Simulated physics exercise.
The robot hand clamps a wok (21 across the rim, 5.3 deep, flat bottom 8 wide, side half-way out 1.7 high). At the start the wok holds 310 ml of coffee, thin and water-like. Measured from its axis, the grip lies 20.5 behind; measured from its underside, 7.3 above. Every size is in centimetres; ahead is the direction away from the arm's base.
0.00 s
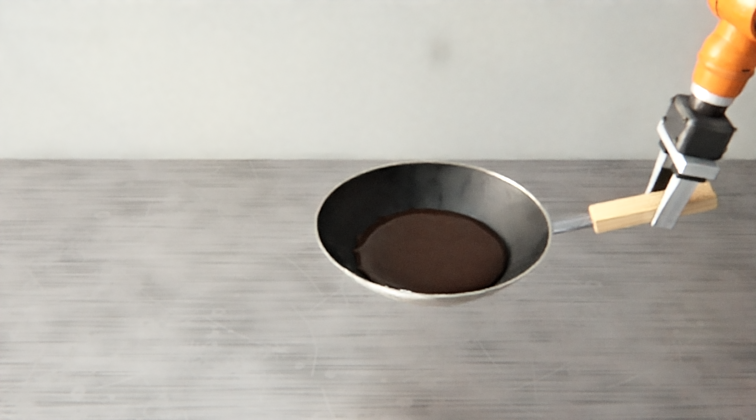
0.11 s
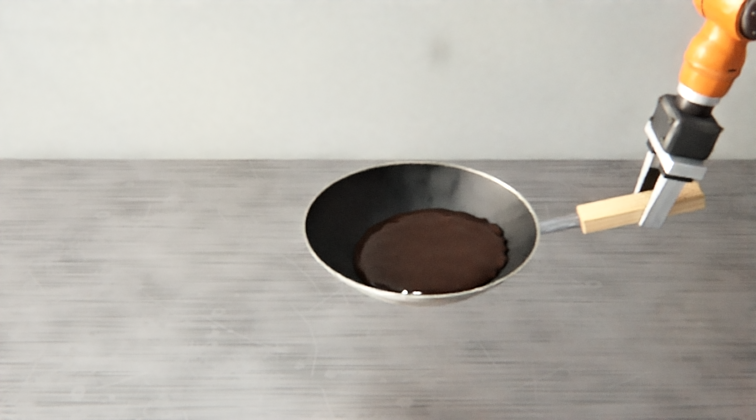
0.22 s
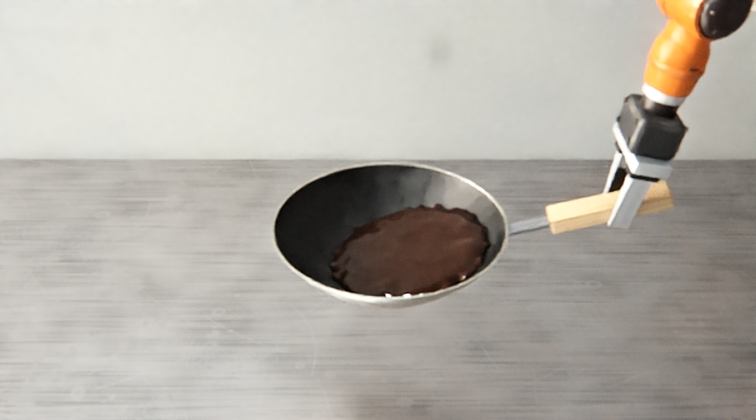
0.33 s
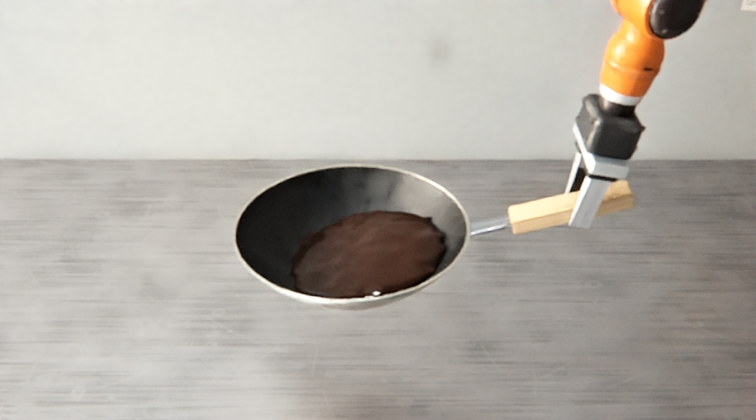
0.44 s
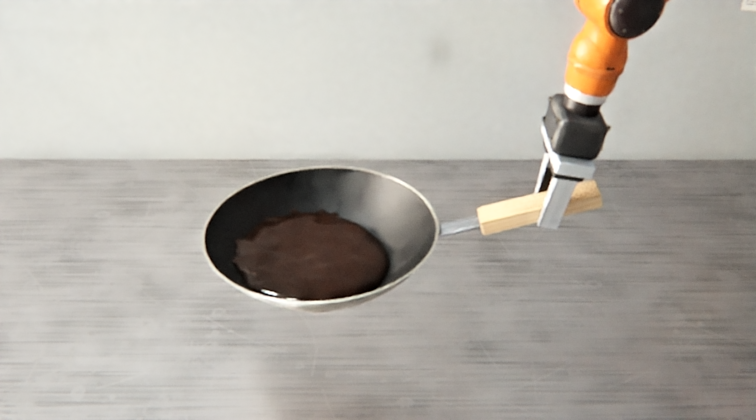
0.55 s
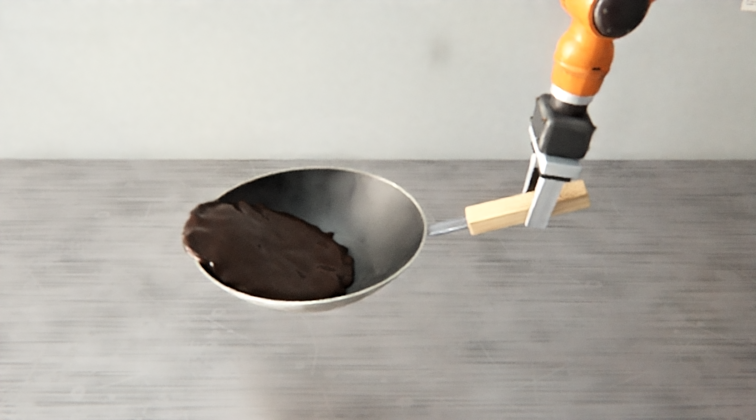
A robot arm moves a wok left as the dark liquid inside sloshes right, then surges over the left rim.
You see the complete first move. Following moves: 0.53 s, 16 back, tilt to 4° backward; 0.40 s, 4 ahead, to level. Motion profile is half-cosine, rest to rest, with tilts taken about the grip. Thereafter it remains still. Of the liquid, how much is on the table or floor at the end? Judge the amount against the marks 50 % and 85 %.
It is below 50 %.
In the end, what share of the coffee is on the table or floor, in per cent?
Estimated share: Around 40 %.
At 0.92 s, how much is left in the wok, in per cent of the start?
It is close to 90 % of the start.
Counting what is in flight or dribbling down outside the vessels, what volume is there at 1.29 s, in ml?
About 20 ml.
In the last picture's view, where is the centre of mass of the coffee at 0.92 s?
About (469, 247).
After 0.92 s, tilted 3° backward, liquid up to 17 above the table; 270 ml in the wok, 35 ml on the table or floor.
After 1.29 s, tilted 2° backward, liquid up to 16 above the table; 190 ml in the wok, 95 ml on the table or floor, 20 ml in the air or running down outside.
After 1.68 s, level, liquid up to 16 above the table; 190 ml in the wok, 120 ml on the table or floor.
After 2.48 s, level, liquid up to 16 above the table; 185 ml in the wok, 125 ml on the table or floor.
In the end, 185 ml in the wok, 125 ml on the table or floor. That is 40 % on the table or floor.
